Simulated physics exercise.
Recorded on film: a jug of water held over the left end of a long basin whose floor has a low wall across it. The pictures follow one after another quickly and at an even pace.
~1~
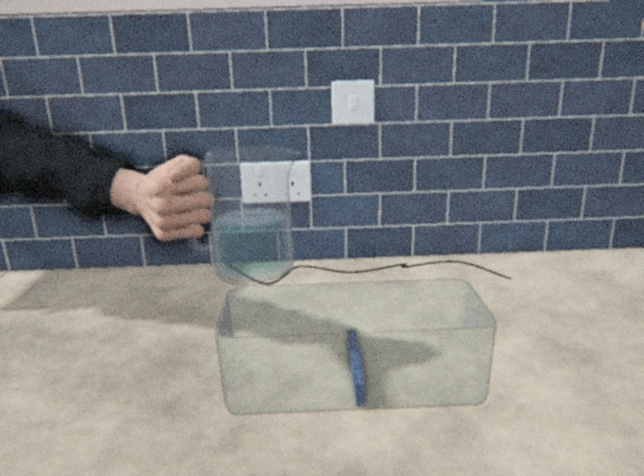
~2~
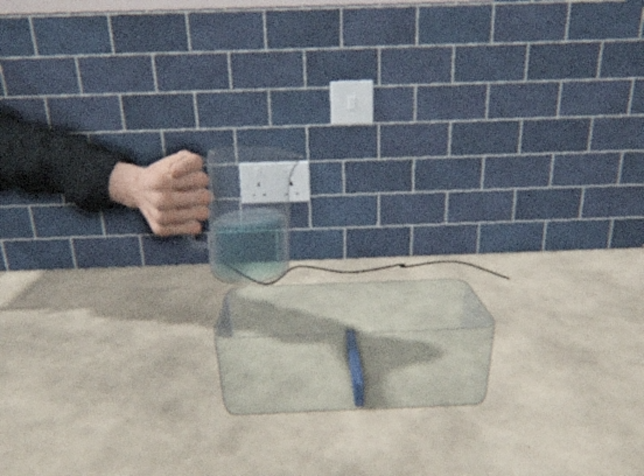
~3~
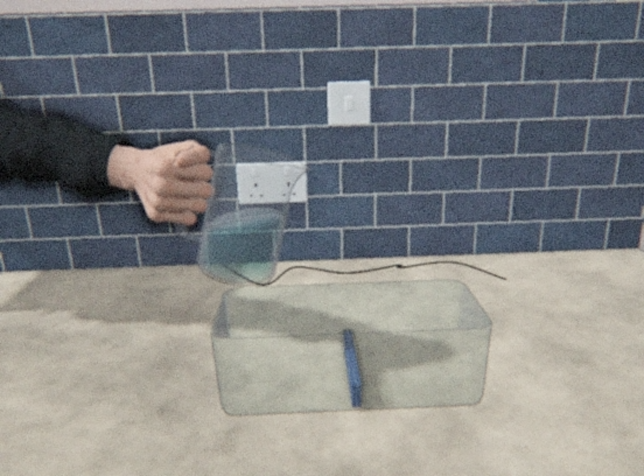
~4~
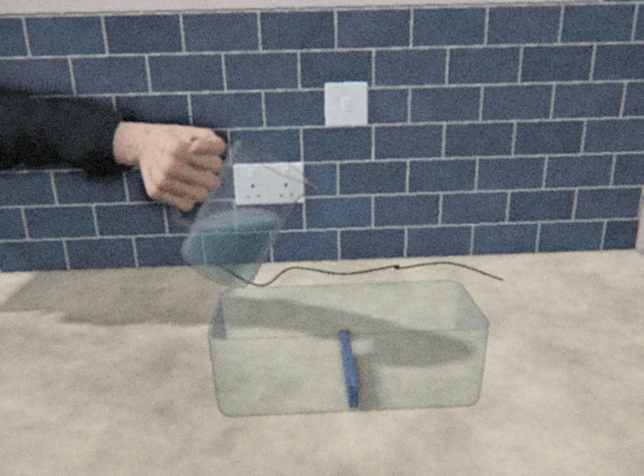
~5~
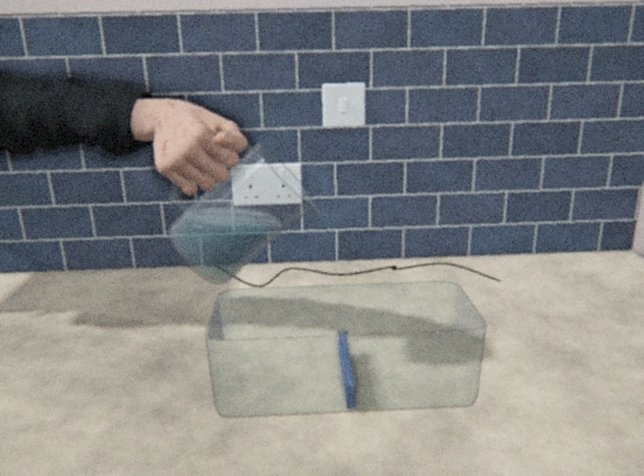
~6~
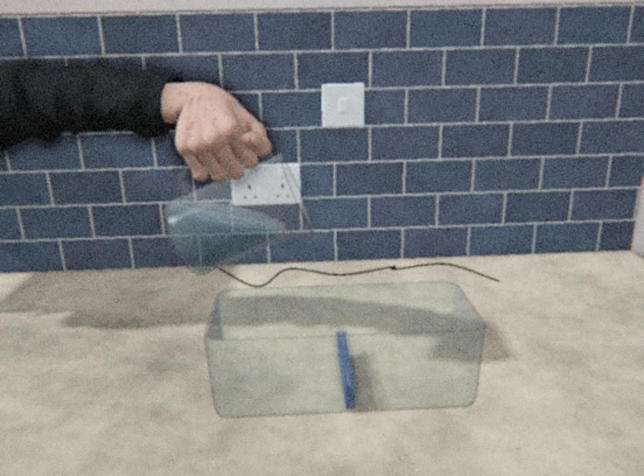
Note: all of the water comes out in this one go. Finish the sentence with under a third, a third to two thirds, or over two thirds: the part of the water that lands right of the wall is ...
It is over two thirds.
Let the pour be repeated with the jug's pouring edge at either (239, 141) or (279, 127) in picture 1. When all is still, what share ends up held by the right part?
5 and 60 in a hundred.
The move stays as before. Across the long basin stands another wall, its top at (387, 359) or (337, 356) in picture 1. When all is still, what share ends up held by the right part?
About 20 per cent, then about 90 per cent.
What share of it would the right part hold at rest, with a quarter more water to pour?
Estimate: Around 80 per cent.
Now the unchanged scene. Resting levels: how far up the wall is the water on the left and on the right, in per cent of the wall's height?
Left: About 10; right: About 50.
A moment on, the jug is tipped right over and 76 per cent is still to pour, 6 is left of the wall and 0 right of it.
Next, the jug is tipped right over and 34 per cent is still to pour, 8 is left of the wall and 38 right of it.
Then the jug is tipped right over and 14 per cent is still to pour, 12 is left of the wall and 63 right of it.
Later the jug is tipped right over and 5 per cent is still to pour, 17 is left of the wall and 73 right of it.
Finally, 21 per cent lies left of the wall, 77 right of it and 2 outside.
